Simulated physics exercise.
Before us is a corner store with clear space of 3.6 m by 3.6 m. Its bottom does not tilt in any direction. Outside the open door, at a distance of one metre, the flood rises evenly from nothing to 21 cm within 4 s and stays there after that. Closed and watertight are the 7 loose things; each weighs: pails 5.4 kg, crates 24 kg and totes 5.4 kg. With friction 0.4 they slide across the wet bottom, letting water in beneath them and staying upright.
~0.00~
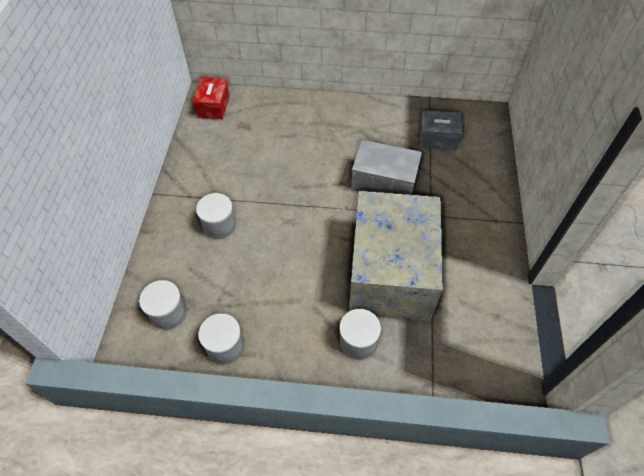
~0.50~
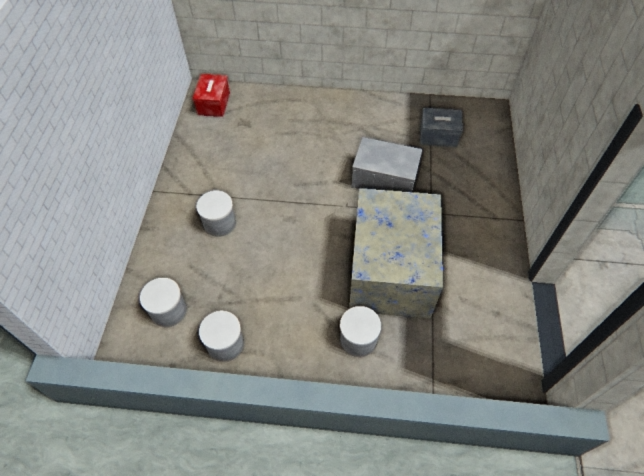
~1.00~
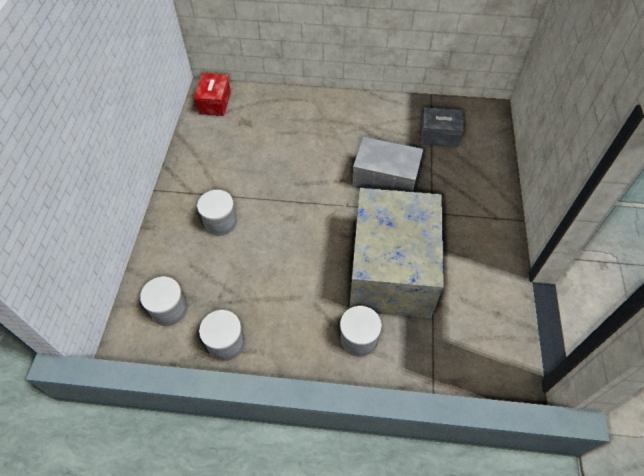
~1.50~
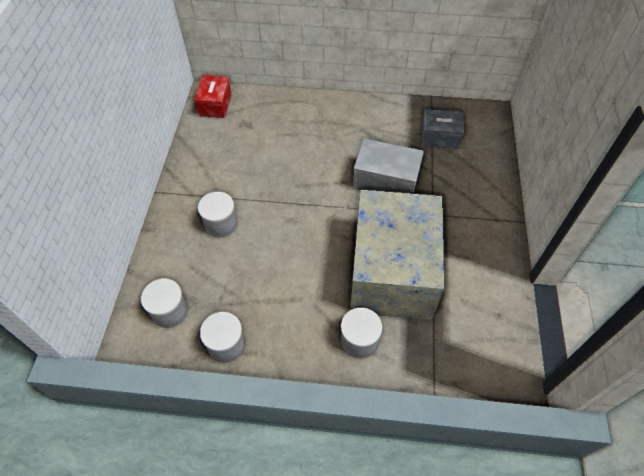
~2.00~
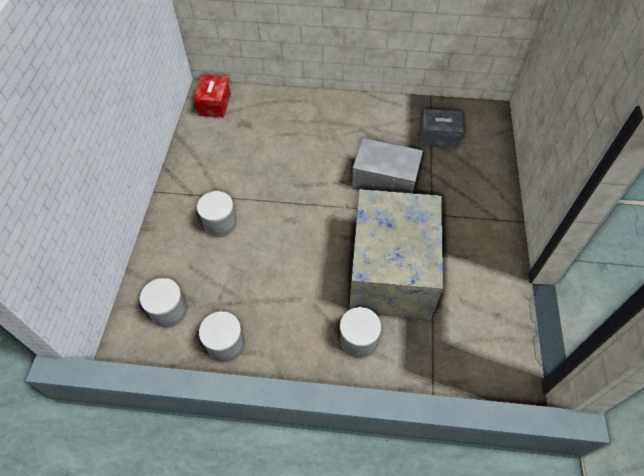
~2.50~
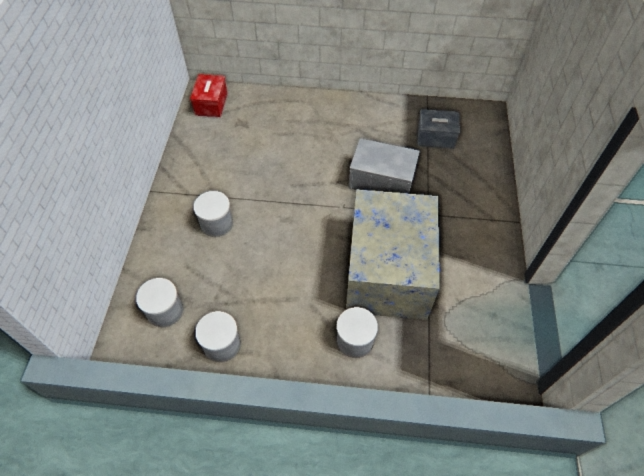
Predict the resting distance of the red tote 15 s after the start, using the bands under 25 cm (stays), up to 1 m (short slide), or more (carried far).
It is left well away.
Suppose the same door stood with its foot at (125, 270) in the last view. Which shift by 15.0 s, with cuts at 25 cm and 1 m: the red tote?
The red tote covers a long distance.
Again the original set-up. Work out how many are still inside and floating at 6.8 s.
Tally: 1 of them.
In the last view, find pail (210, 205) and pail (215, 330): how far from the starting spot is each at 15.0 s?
In turn: 10 cm, 300 cm.
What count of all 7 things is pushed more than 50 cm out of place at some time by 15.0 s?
I count 5 of them.
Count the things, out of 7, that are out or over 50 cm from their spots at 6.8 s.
It comes to 2.
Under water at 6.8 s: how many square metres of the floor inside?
Roughly 9.5 m2.
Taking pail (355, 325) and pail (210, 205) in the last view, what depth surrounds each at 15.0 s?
First about 11 cm, second about 8 cm.
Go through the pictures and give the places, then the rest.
The first frame shows the red tote at (210, 90), on the bottom; 0.0 m2 under water; 0 of 7 have shifted.
The second frame shows the red tote at (210, 87) rests on the ground; 0.0 m2 under water; 0 of 7 have shifted.
The third frame shows the red tote at (211, 86), on the bottom; 0.0 m2 under water; 0 of 7 have shifted.
The fourth frame shows the red tote at (212, 88) rests on the ground; 0.0 m2 under water; 0 of 7 have shifted.
The fifth frame shows the red tote at (211, 88) rests on the ground; 0.0 m2 under water; 0 of 7 have shifted.
The sixth frame shows the red tote at (208, 87), on the bottom; water covers 0.4 m2; 0 of 7 have shifted.
After 3.5 s the red tote is near (208, 87), 0.0 m from its start, aground; 0 afloat.
After 6.8 s the red tote is near (208, 87), 0.0 m from its start, aground; 1 afloat.
After 11.0 s the red tote is near (238, 92), 0.4 m from its start, afloat; 5 afloat.
After 15.0 s the red tote is near (279, 248), 2.3 m from its start, afloat; 7 afloat.
